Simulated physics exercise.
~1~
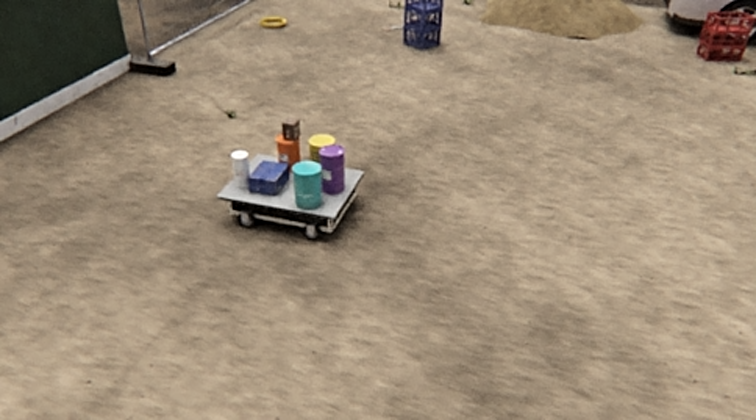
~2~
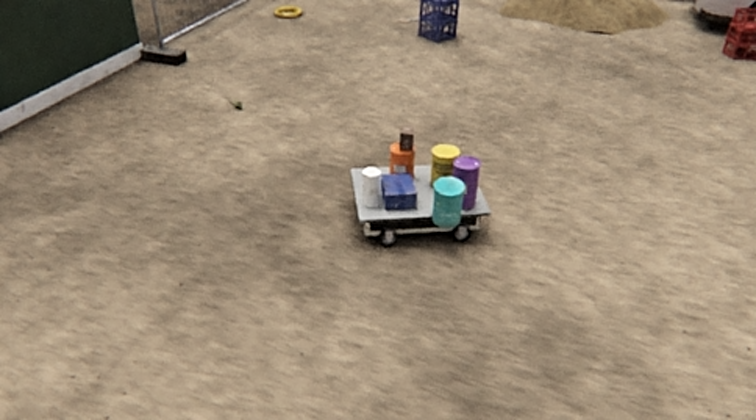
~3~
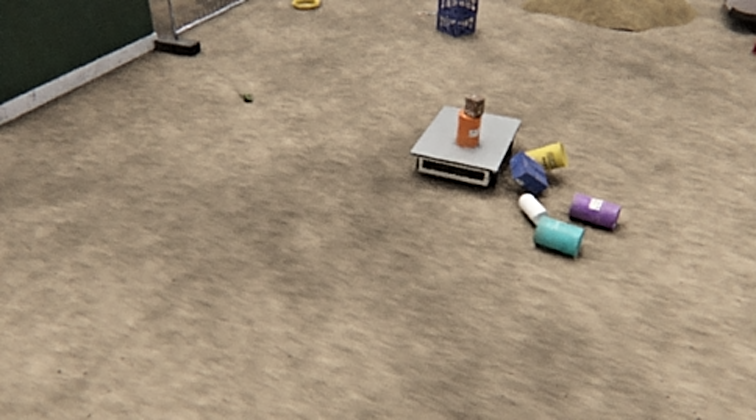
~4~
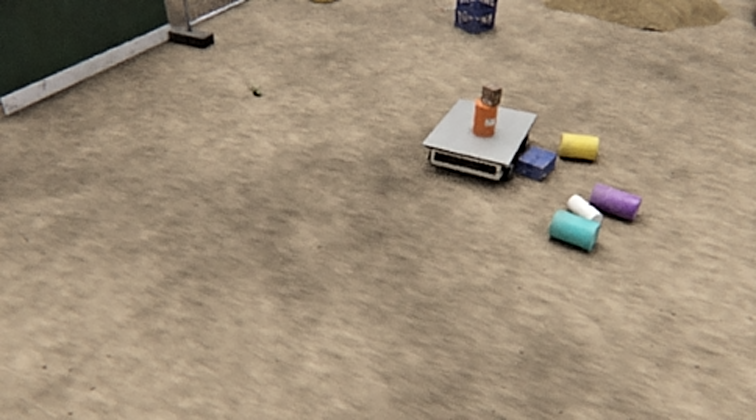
A low, flat cart with a grey deck rolls over bare, sandy ground, seen from above, with a dark green wall at the left and a blue crate and a sand pile beyond. It carries a white canister, a blue box, a turquoise pail, a purple canister, a yellow pail and an orange canister with a small brown box on top. The cart moves right and turns away. The turquoise, purple, white, yellow and blue pieces spill off its right side. Finally they lie scattered on the ground, while the orange canister stays upright aboard, still topped by the brown box.
